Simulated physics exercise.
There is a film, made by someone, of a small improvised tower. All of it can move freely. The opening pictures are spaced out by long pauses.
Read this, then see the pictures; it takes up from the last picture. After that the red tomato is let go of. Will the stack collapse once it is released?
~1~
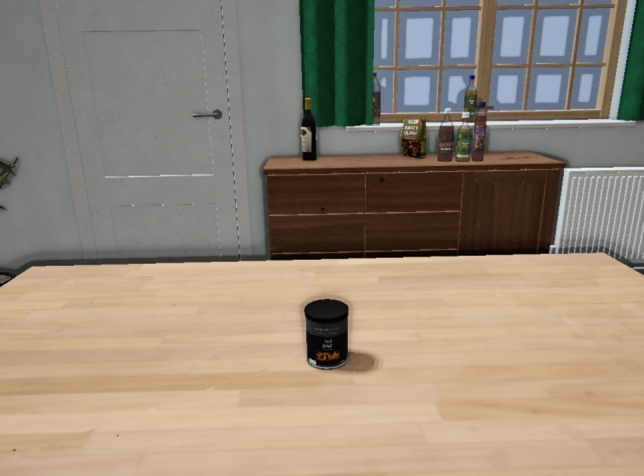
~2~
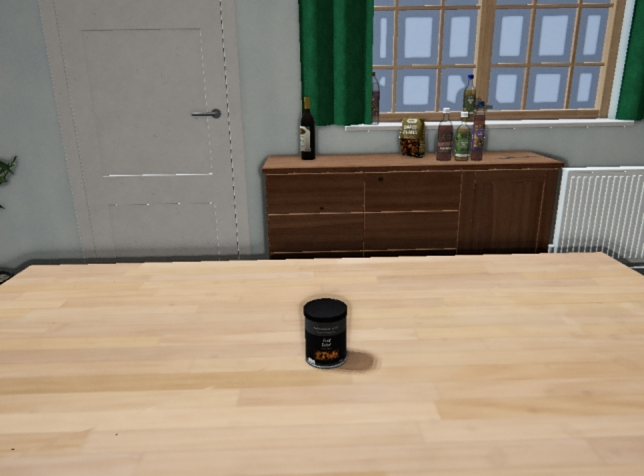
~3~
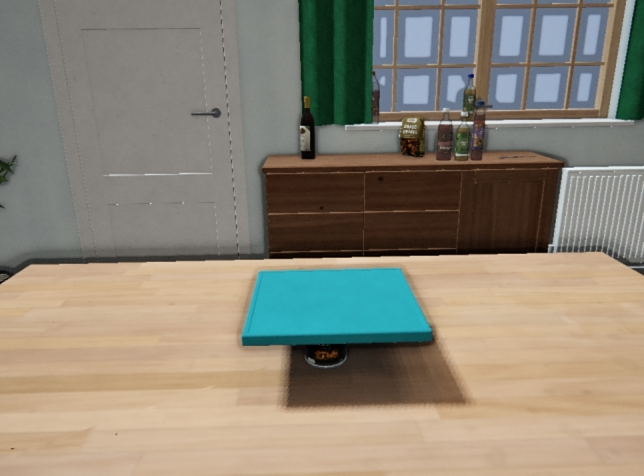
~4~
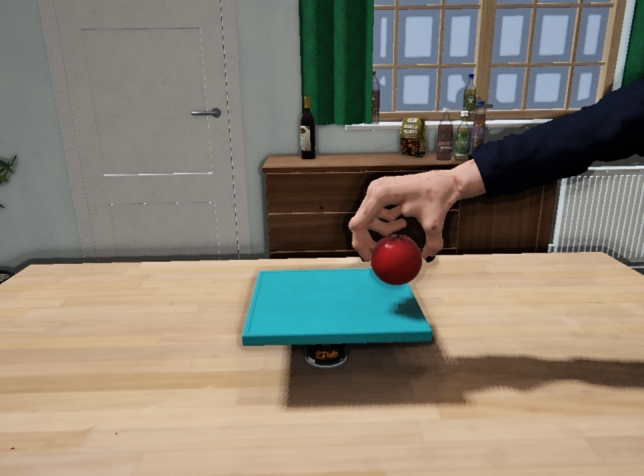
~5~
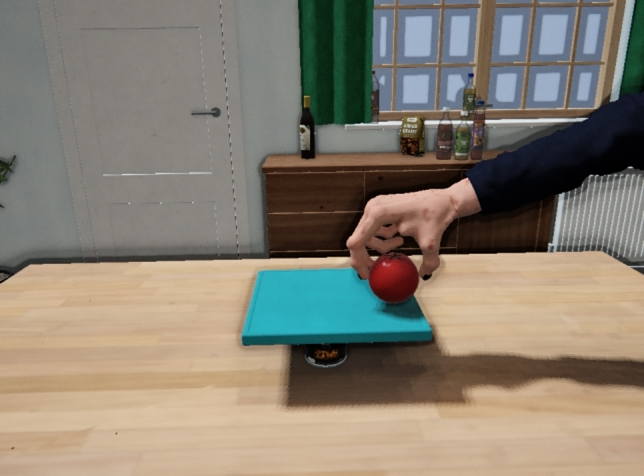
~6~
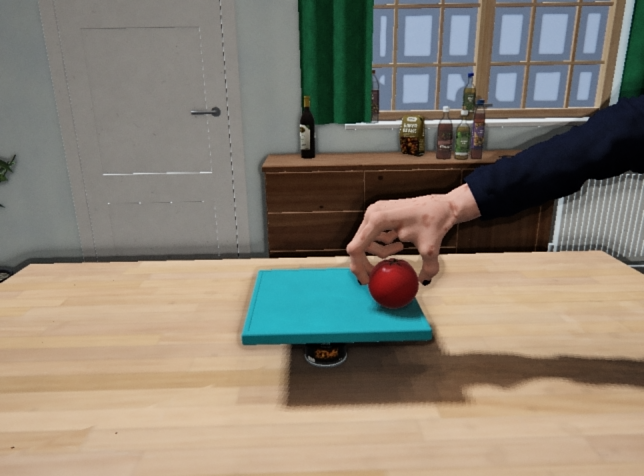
Frankly, it's a failure, that one.
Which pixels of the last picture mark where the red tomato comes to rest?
About (484, 357).
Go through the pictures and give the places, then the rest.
The last thing is not in view yet; black tin (327, 334), in the first frame.
The last thing is not in view yet; black tin (326, 333), in the second frame.
The last thing is not in view yet, in the third frame.
On its way; red tomato (397, 259), in the fourth frame.
On its way; red tomato (394, 277), in the fifth frame.
In place under the hand; red tomato (393, 283), in the sixth frame.
Then, 0.50 s after the last picture, red tomato now fallen; turquoise lid tipped 45° from how it was.
Then, 0.60 s after the last picture, turquoise lid tipped 37° from how it was.
At rest, fallen, red tomato; moved from the start, turquoise lid; black tin in place. Seen from the same camera at the end, red tomato near (484, 356). The stack loses its balance.
